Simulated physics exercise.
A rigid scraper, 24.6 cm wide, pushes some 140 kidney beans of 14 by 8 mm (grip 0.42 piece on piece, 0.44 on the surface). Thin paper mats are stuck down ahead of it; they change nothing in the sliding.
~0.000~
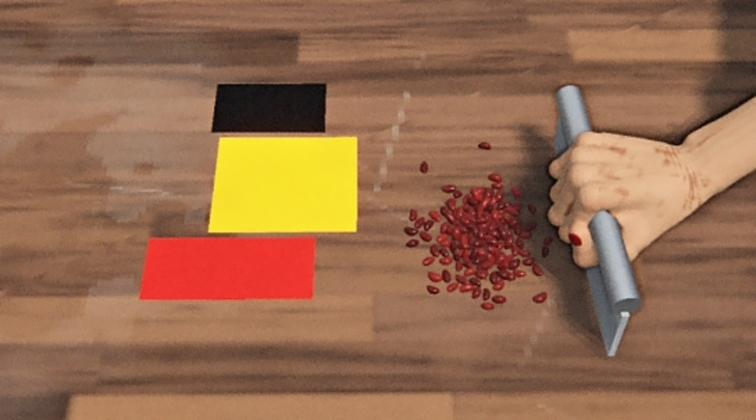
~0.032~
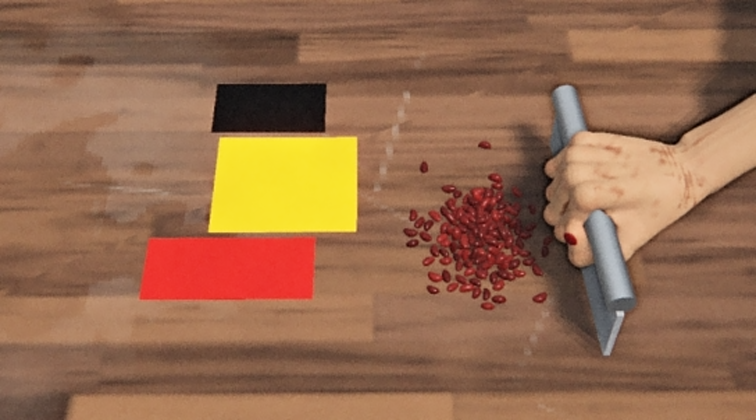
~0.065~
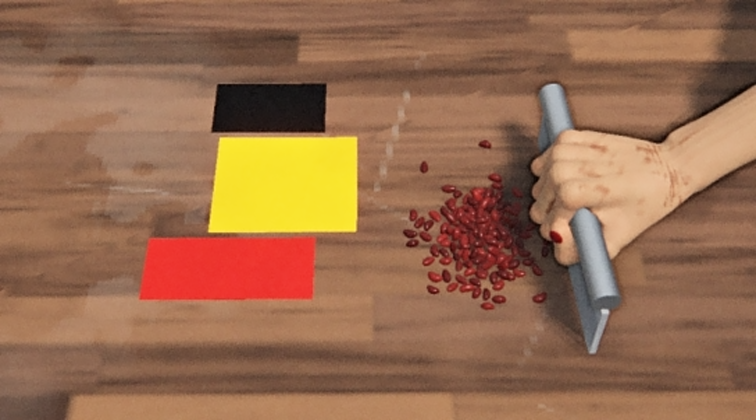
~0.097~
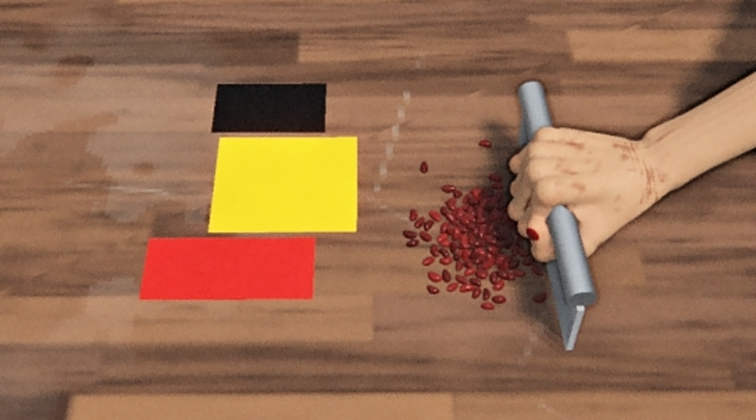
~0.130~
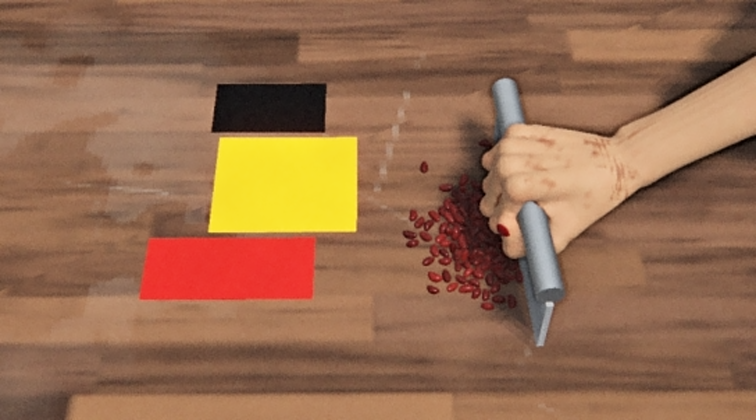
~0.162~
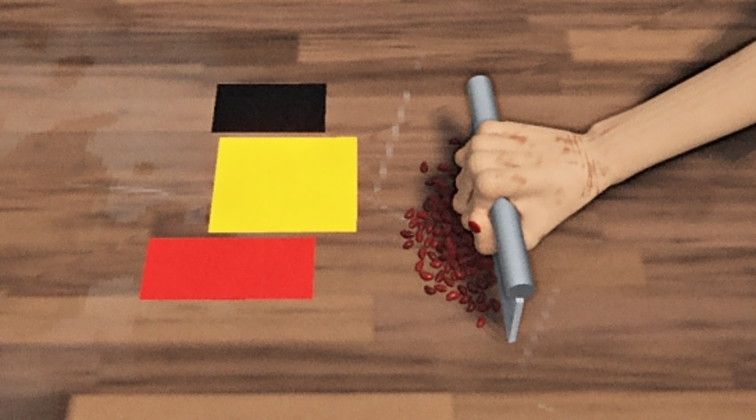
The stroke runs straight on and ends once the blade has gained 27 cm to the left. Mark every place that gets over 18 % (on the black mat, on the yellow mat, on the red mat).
On the black mat: Under; on the yellow mat: Over; on the red mat: Over.
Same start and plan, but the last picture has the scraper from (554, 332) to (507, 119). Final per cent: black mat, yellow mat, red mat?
Black mat 0, yellow mat 15, red mat 40.
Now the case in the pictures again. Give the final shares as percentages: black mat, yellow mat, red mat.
Black mat 0, yellow mat 35, red mat 30.
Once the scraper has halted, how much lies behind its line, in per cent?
About 0 per cent.
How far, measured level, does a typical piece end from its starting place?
Some 24 cm.
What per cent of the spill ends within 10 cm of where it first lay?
About 0 per cent.
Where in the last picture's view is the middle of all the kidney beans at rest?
Near (219, 224).
After 0.33 s, scraper 21 cm from its start, spill 18 cm wide; yellow mat 50 %, off the mats 50 %.
After 0.51 s, scraper 27 cm from its start, spill 23 cm wide; red mat 30 %, yellow mat 45 %, off the mats 25 %.
After 0.66 s, scraper 27 cm from its start, spill 28 cm wide; red mat 30 %, yellow mat 35 %, off the mats 35 %.
In the end, at 3.1 s, red mat 30 %, yellow mat 35 %, black mat 0 %, off the mats 35 %.
